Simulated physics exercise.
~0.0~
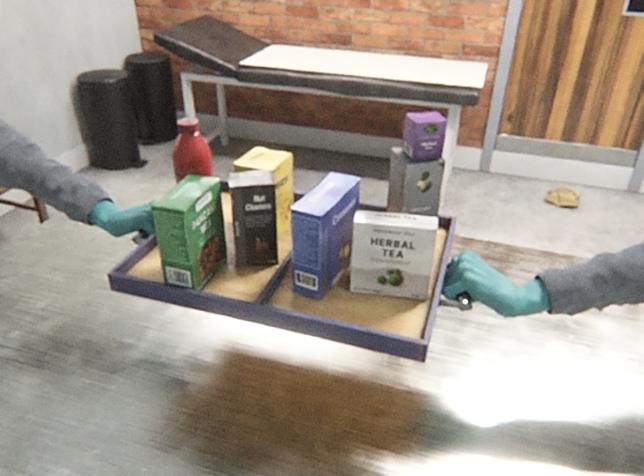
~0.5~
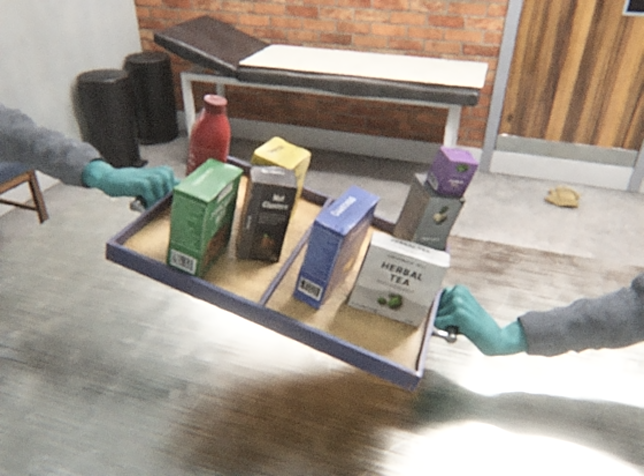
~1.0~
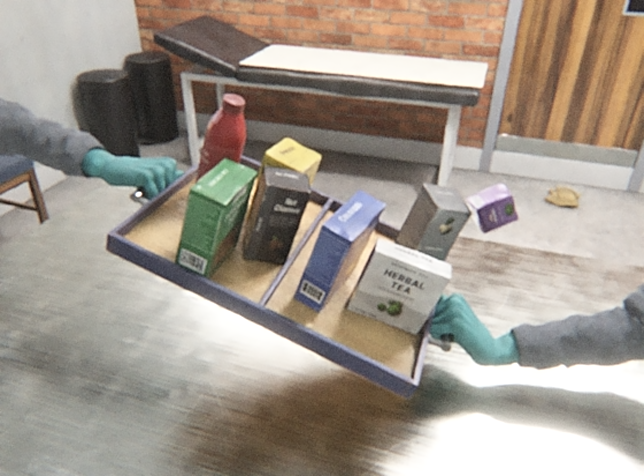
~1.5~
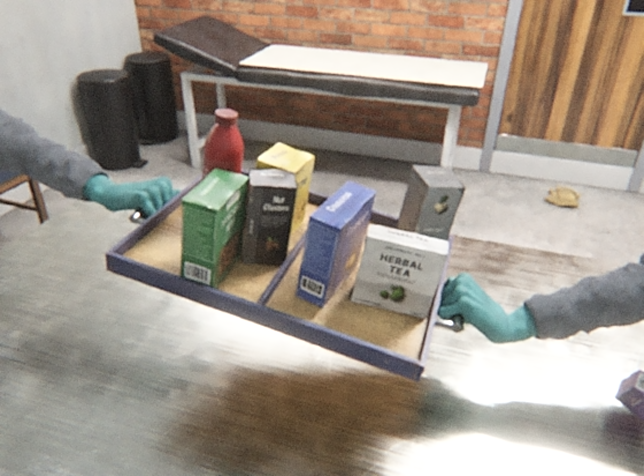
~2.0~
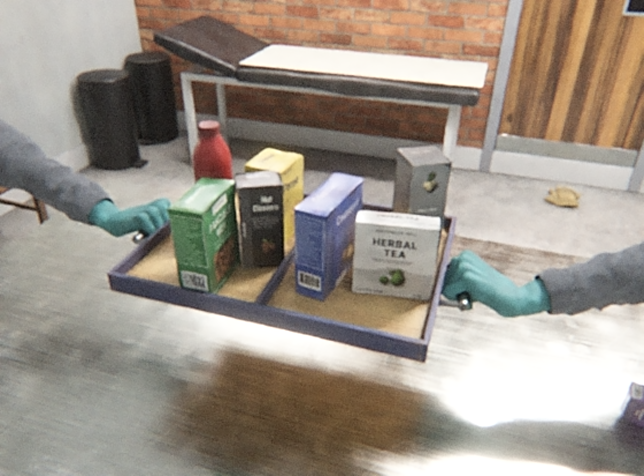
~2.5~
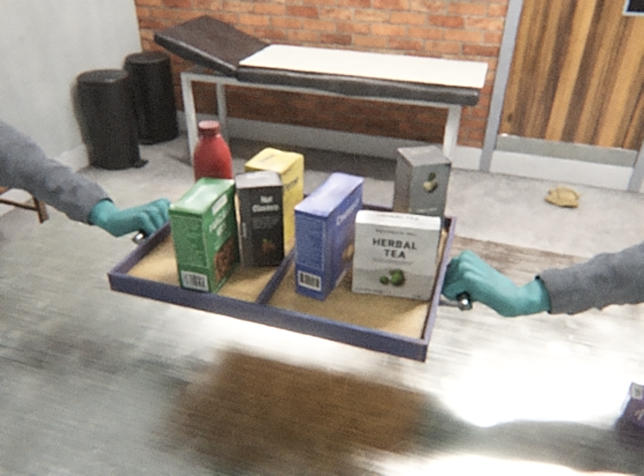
A tray of groceries is held by two teal-gloved hands in a room with a brick wall, a padded bench and dark bins behind, seen from slightly above by a still camera. A red bottle and yellow, green and black cartons stand on the left, with blue, white and grey ones on the right and a small purple packet atop the grey. The hands tip the tray right edge down; the purple packet slides off, tumbles over the edge and drops to the floor at lower right. The hands level the tray, the other items still standing on it.
